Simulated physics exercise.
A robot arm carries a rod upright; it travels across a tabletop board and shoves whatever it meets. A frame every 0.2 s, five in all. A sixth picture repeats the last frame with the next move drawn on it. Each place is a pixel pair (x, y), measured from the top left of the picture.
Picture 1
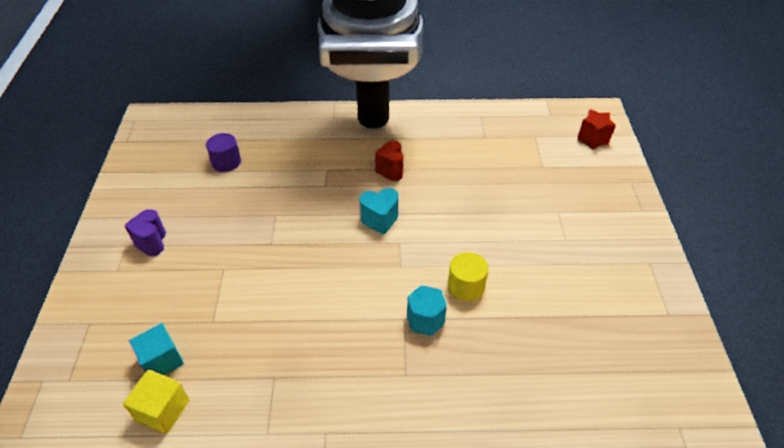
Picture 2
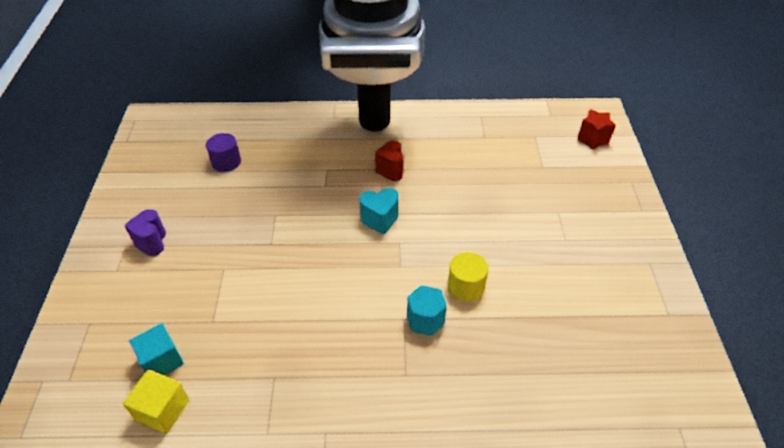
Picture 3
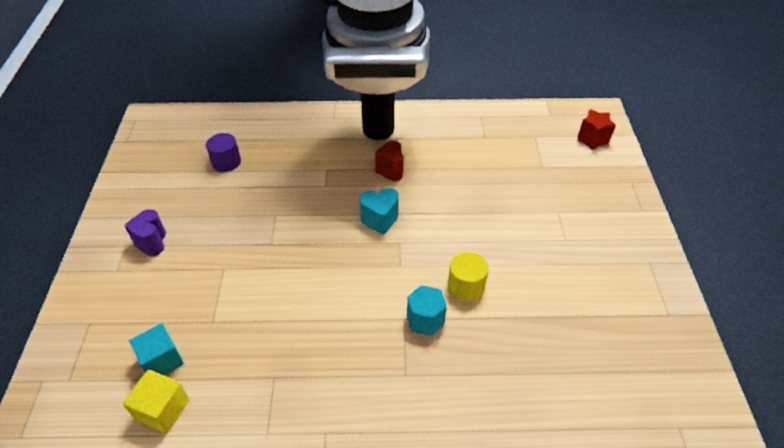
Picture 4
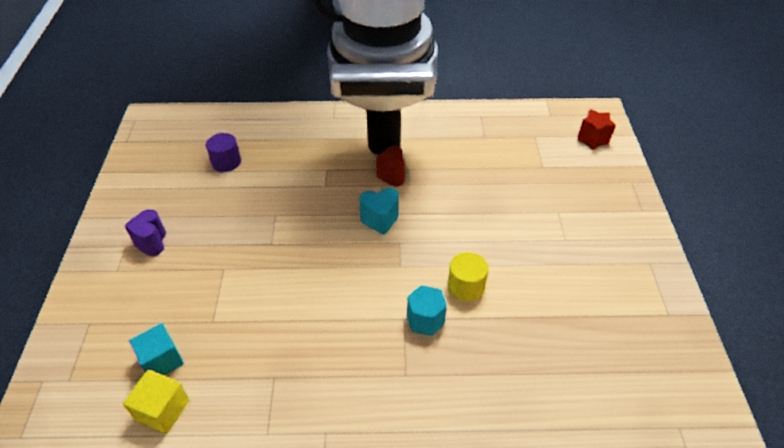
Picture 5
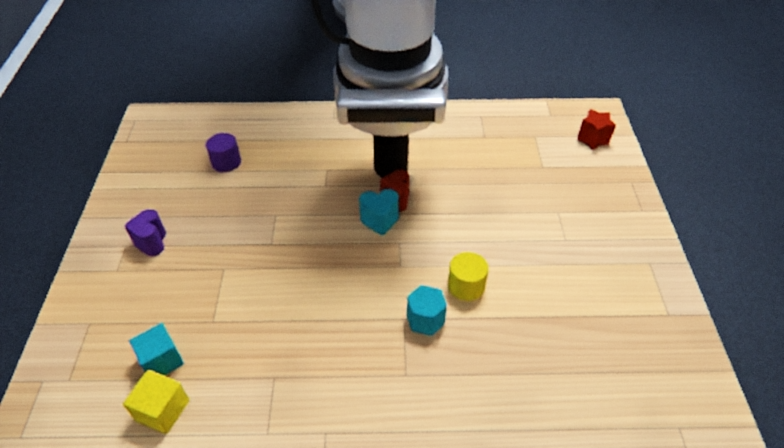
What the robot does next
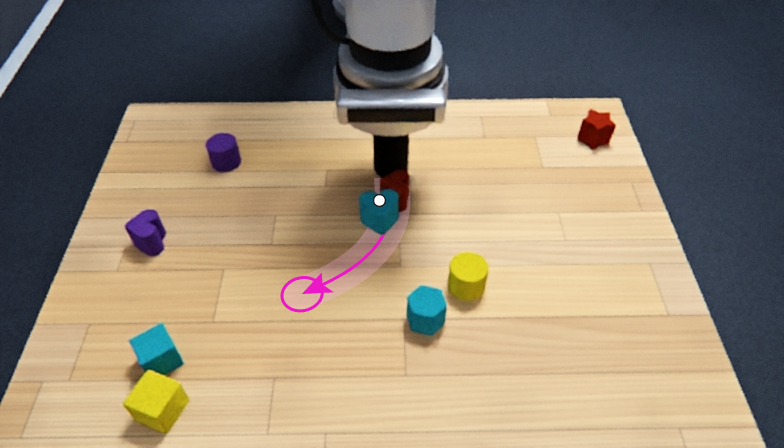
A black-tipped robot arm moved down from the top edge of the wooden board and pushed the red block a short way toward the turquoise heart, while the other colored blocks stayed still.
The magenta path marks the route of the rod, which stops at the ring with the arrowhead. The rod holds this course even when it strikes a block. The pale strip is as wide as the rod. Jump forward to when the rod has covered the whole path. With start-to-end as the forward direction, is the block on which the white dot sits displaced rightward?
That would be a no.
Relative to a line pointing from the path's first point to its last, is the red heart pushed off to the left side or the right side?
The red heart goes left.
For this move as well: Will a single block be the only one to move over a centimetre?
I believe not.
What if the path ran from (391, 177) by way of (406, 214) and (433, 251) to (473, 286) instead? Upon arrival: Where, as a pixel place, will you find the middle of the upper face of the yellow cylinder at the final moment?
In the picture, it is at (500, 296).
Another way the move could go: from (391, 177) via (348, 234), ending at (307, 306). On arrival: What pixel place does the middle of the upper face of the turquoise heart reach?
Near (377, 225).
The line goes from (391, 177) through (389, 220) and (359, 263) to (302, 294); the dot is on the turquoise heart.
On the path given first. One third of the way, rod (389, 213); turquoise heart (371, 228), turned 75° clockwise; red heart (409, 221).
Two thirds of the way, rod (357, 256); turquoise heart (350, 275), turned 35° clockwise; red heart (410, 230), turned 30° anticlockwise.
At the end, rod (301, 286); turquoise heart (339, 289), turned 30° anticlockwise; red heart (410, 230), turned 30° anticlockwise; turquoise hexagon unmoved.
